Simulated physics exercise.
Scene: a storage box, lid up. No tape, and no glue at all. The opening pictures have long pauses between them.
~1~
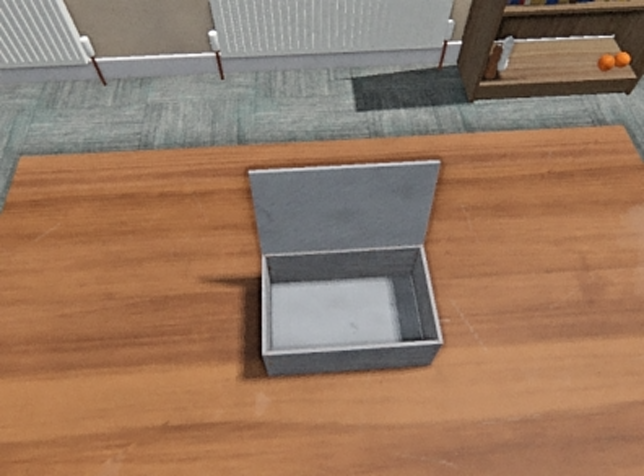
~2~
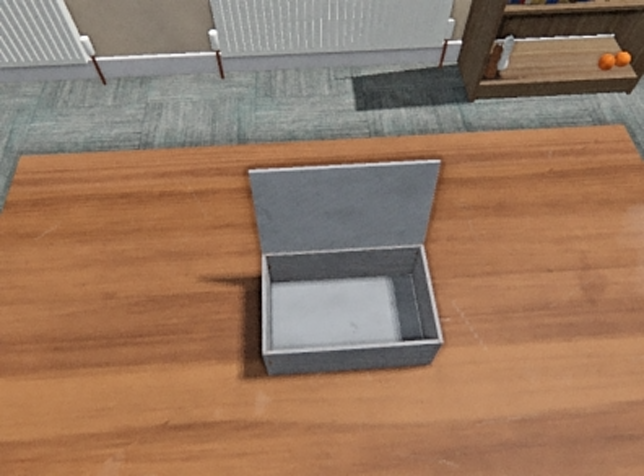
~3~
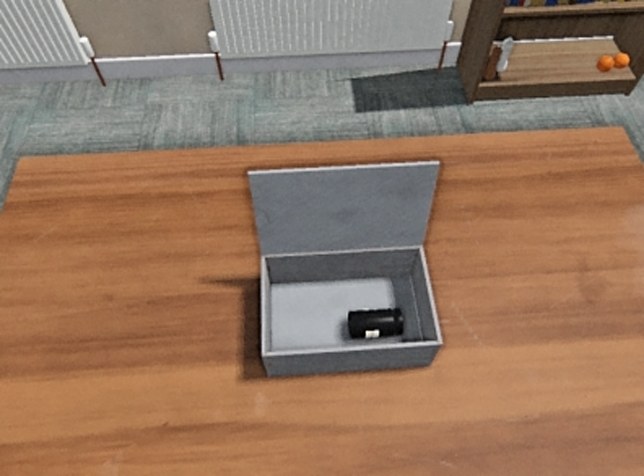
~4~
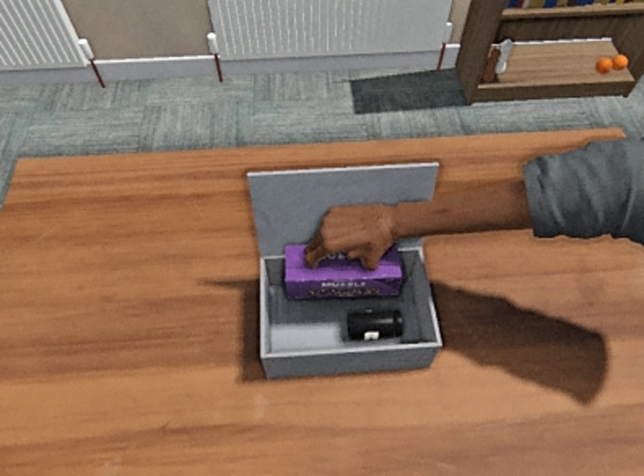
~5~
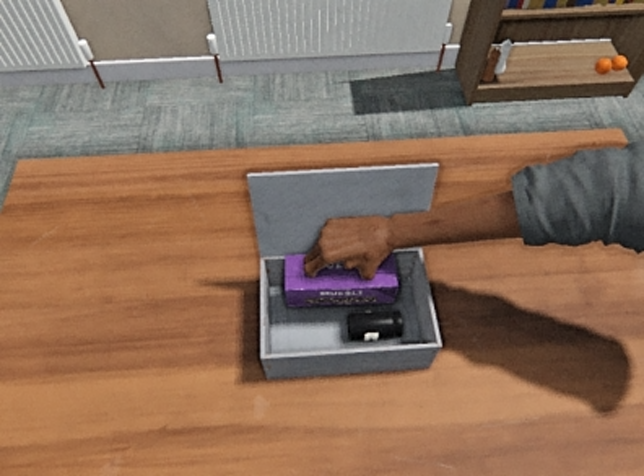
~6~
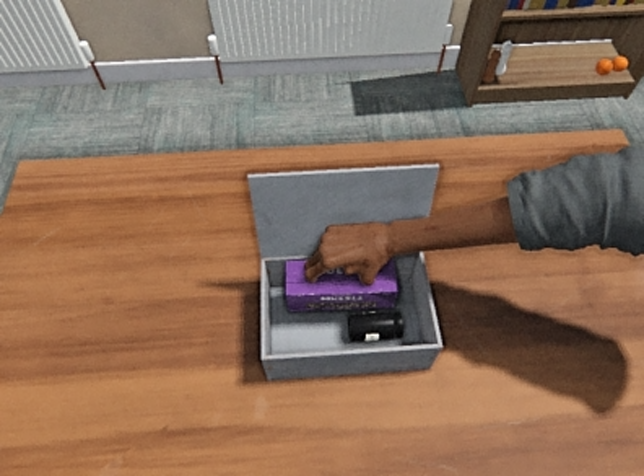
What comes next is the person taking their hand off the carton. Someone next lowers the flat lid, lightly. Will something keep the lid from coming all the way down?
No, it comes right down.
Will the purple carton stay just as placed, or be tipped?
In the end, it keeps its orientation.
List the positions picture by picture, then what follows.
In the first picture, the last thing is not in view yet.
In the second picture, the last thing is not in view yet.
In the third picture, the last thing is not in view yet; black shaker (375, 323).
In the fourth picture, on its way; purple carton (342, 270); black shaker (375, 325).
In the fifth picture, on its way; purple carton (340, 279); black shaker (375, 325).
In the sixth picture, in place under the hand; purple carton (340, 284); black shaker (375, 326).
Then, 0.90 s later than the last frame, lid starting down; purple carton moved a little near (340, 297); black shaker moved about its own width.
Then, 1.60 s later than the last frame, lid 57° above the rim; purple carton moved a little near (340, 297); black shaker moved about its own width.
Then, 1.90 s later than the last frame, lid 14° above the rim; purple carton moved a little near (340, 297); black shaker moved about its own width.
When it is over, lid shut; moved from the start, black shaker and purple carton. End places, in pixels of the last picture, purple carton near (340, 297).
